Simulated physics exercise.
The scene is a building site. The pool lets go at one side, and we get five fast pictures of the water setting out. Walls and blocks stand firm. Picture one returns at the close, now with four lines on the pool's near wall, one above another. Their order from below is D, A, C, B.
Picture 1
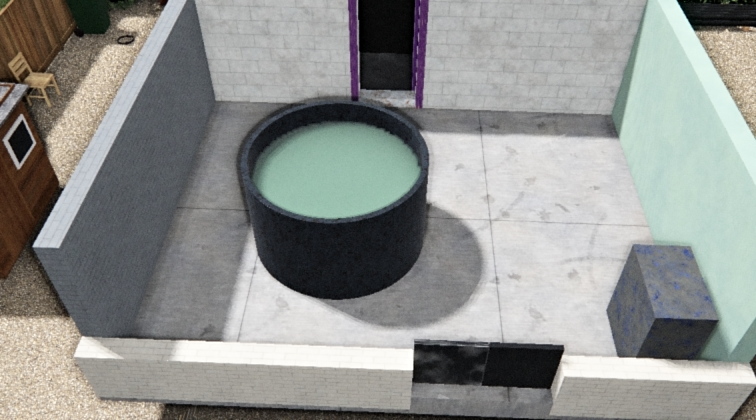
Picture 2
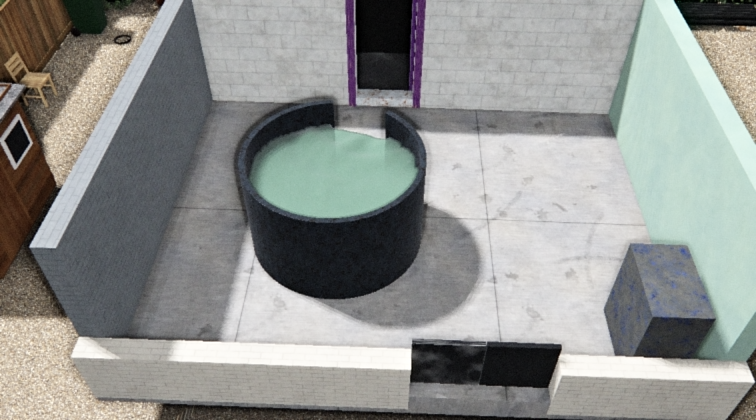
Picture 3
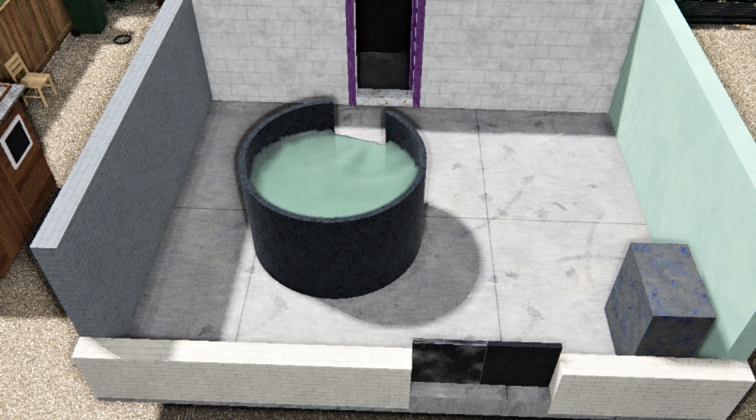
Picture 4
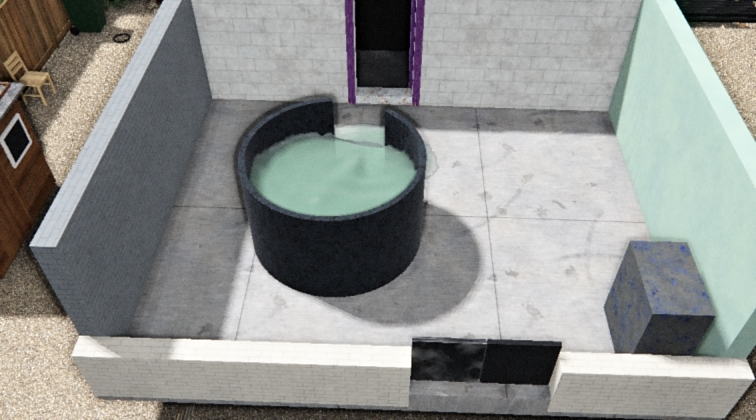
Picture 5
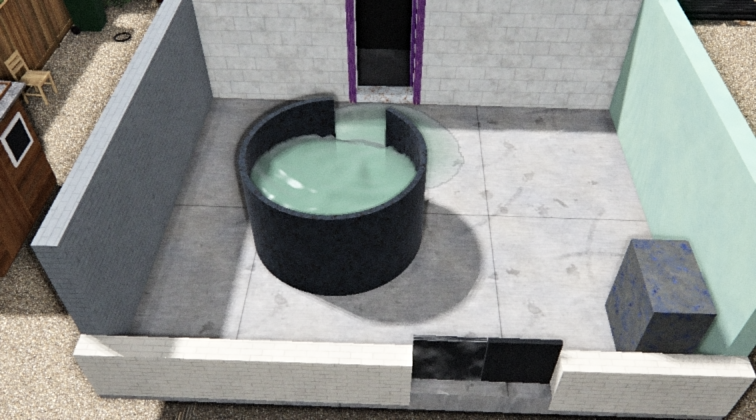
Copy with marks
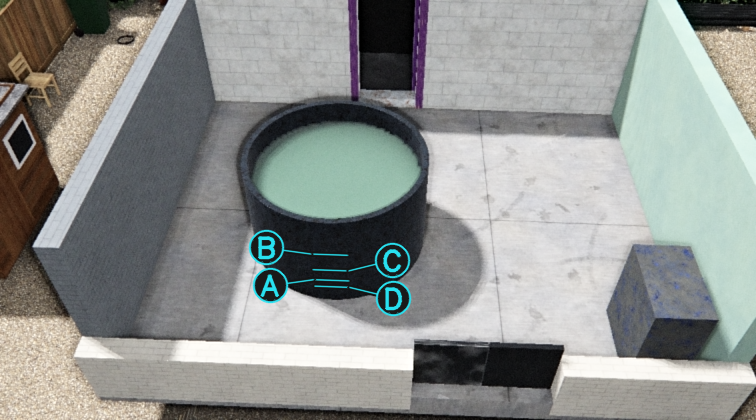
On a building site, a round dark pool of still, pale green water stands in a walled yard near a purple-framed doorway. A gap opens in the pool's far side, and the water inside ripples and sinks slightly. Water pours through the gap and spreads in a thin sheet across the grey ground behind.
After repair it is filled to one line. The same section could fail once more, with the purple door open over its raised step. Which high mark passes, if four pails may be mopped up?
A is the one.
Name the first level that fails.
C.
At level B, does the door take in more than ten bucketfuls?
Yes, clearly.
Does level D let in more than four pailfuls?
No, that is safe.
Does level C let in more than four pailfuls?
Yes.
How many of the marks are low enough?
Two of them.
On the marked copy, A at (331, 280); B at (329, 254); C at (330, 270); D at (331, 286); from the bottom up D, A, C, B.
Choosing A, a bucket or two gets in.
Choosing B, dozens of bucketfuls pour in.
Choosing C, about 9 bucketfuls get in.
Choosing D, nothing gets over.
